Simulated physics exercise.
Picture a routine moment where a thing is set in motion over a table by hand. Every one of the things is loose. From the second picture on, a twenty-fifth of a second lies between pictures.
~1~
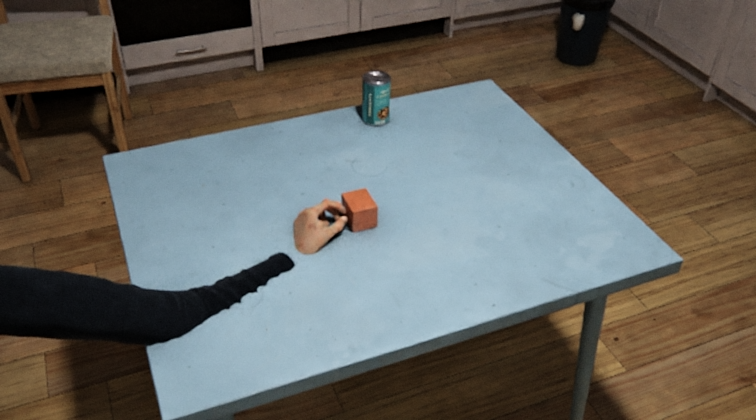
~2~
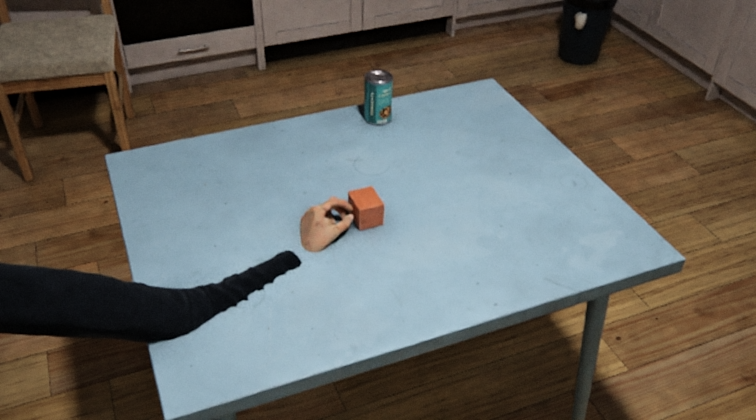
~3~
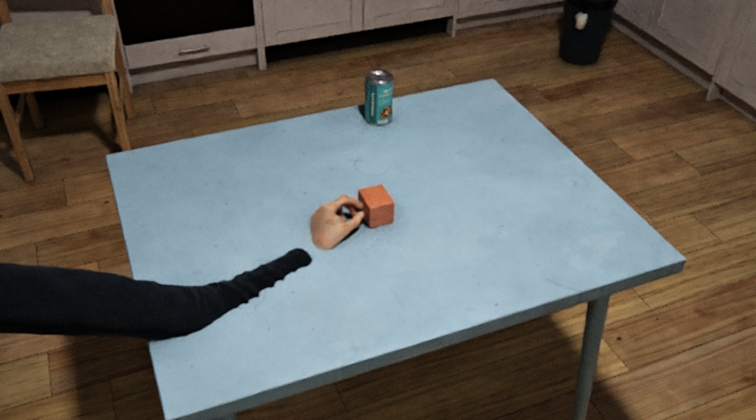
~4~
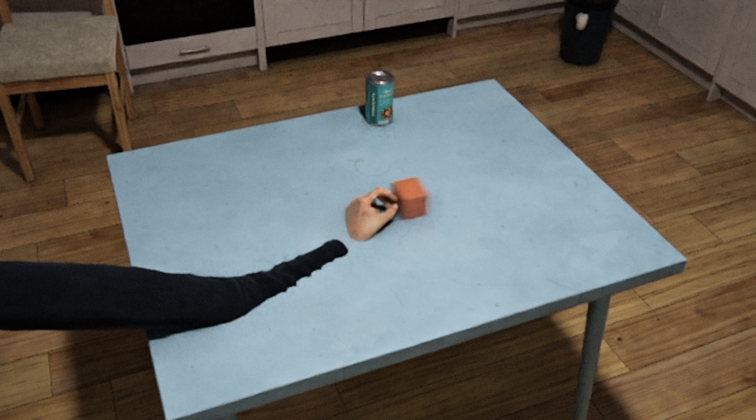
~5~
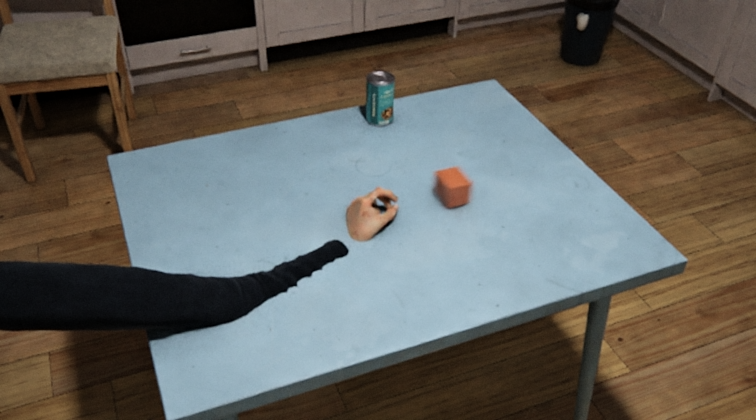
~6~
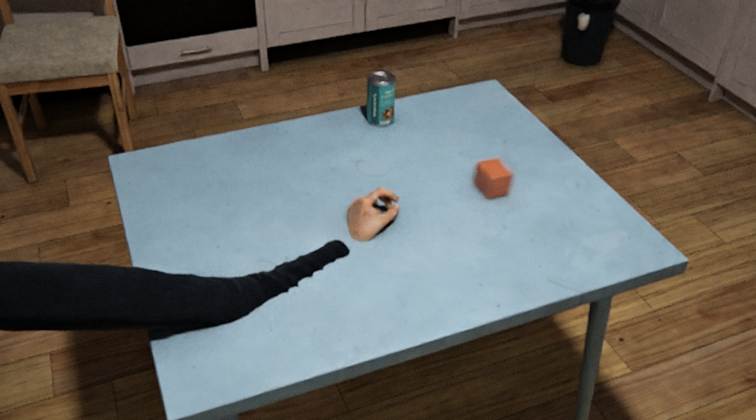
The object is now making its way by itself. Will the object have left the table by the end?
Yes, it is off the table by then.
Then, 0.20 s on from there, orange block now off the table.
Then, 0.40 s on from there, things are still on the move.
Then, 0.50 s on from there, as before.
In the end, off the table, orange block.
